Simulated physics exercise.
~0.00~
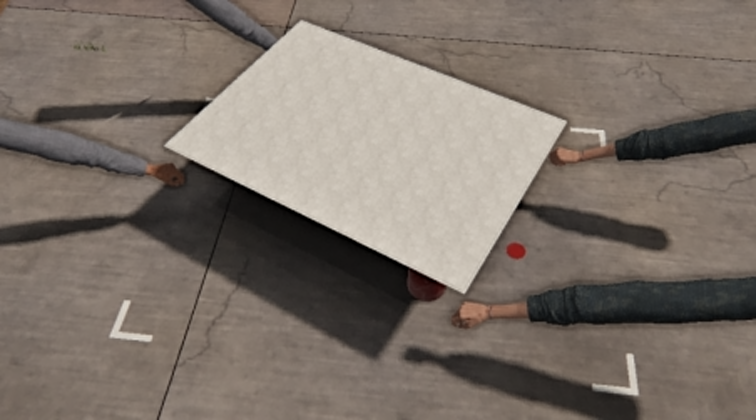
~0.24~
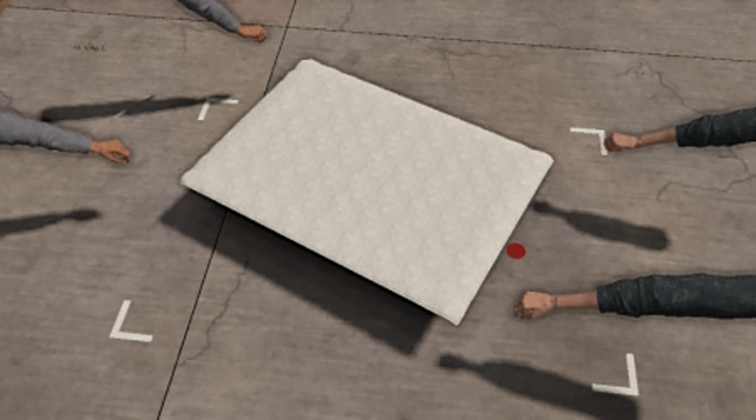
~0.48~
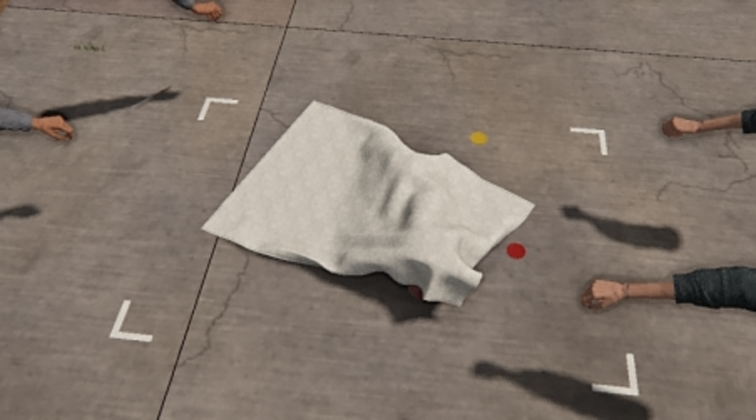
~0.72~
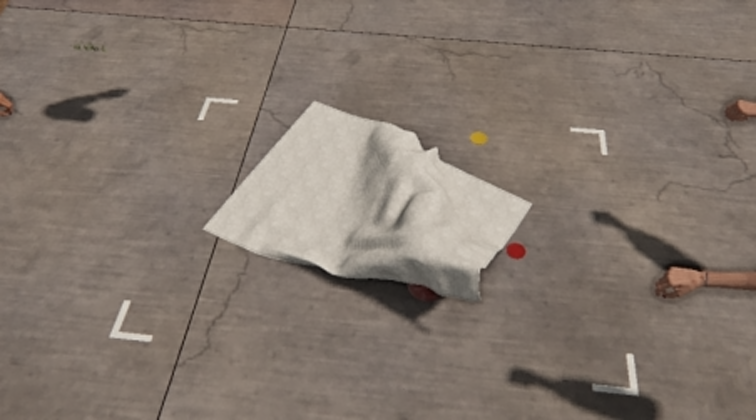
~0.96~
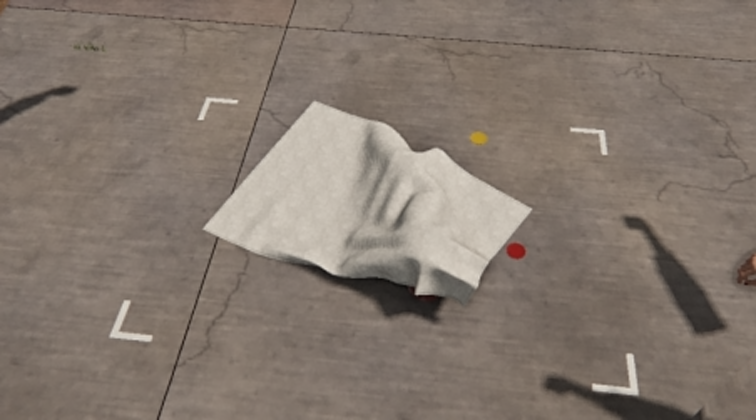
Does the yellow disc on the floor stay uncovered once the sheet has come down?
Yes, the yellow disc lies in the open just beyond the upper right edge of the crumpled sheet.
White dust sheet dropping from four opening hands onto a concrete floor, crumpling over hidden shapes beside uncovered red and yellow discs.
